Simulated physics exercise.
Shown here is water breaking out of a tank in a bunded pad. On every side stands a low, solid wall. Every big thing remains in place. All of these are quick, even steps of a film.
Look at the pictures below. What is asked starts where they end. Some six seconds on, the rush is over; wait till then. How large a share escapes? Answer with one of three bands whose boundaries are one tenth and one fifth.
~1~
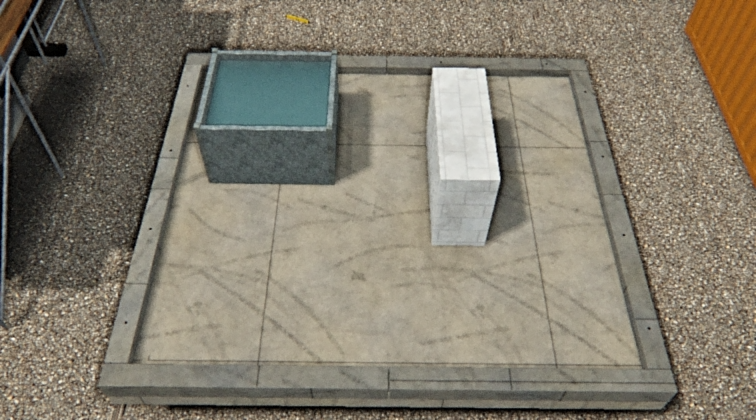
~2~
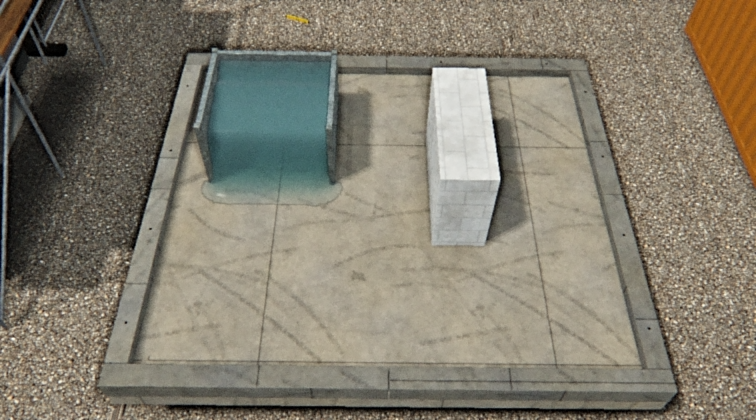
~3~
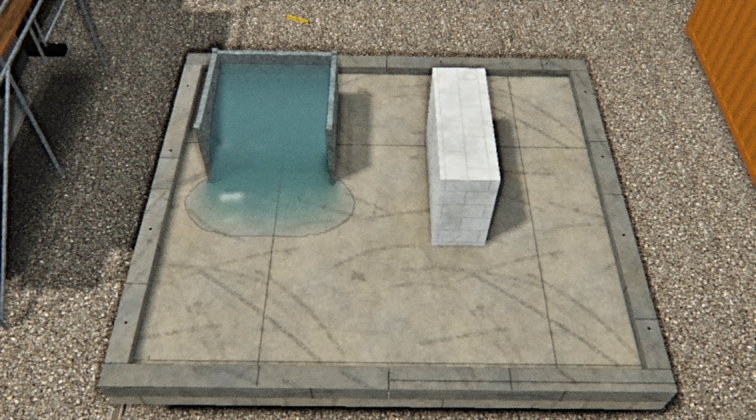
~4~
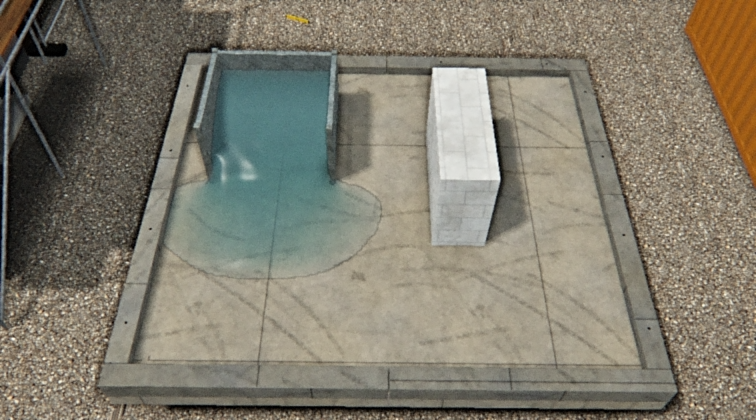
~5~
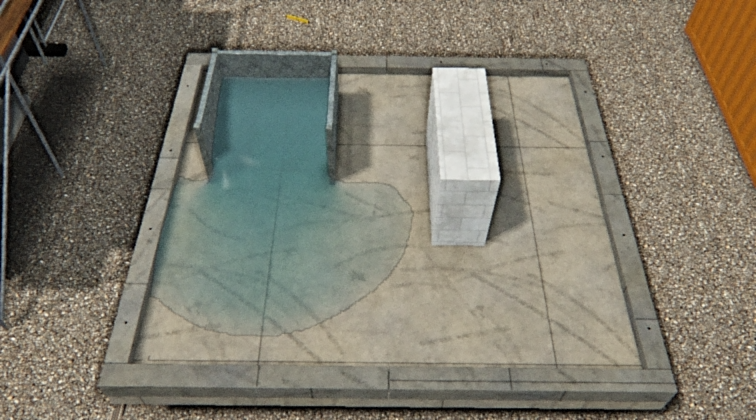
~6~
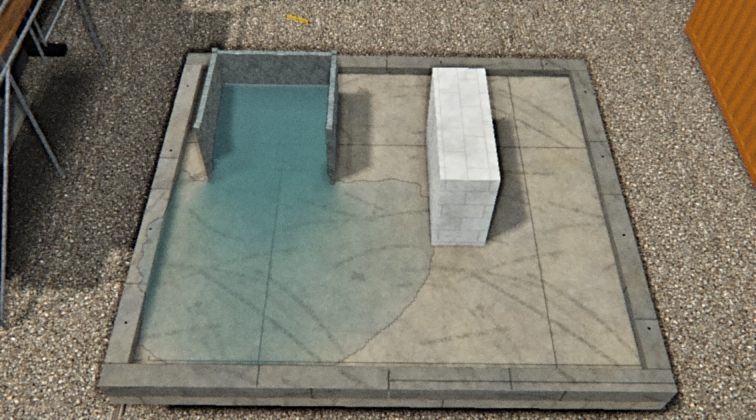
The share is above one fifth.
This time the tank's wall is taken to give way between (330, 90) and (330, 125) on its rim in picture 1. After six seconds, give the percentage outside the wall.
Roughly 8 %.
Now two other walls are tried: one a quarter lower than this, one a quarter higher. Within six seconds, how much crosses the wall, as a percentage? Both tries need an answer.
First try 48 per cent, second try 26 per cent.
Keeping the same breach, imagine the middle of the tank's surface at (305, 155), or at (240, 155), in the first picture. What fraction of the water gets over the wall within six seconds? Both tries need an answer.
Roughly 44 per cent in the first case and 46 per cent in the second.
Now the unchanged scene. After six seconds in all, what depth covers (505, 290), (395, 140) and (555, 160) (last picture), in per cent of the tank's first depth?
In that order: 8, 2 and 6 per cent.
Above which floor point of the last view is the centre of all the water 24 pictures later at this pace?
The water's centre sits above (366, 267).
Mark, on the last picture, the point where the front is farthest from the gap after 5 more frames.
I'd say at around (531, 372).
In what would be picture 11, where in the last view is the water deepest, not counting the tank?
I'd point to about (170, 368).
A moment on, water covers 35 % of the floor; the low wall has let 0 % over.
Next, water covers 40 % of the floor; the low wall has let 5 % over.
Then, water covers 45 % of the floor; the low wall has let 26 % over.
Later, water covers 55 % of the floor; the low wall has let 32 % over.
In the end, water covers 75 % of the floor; the low wall has let 32 % over.
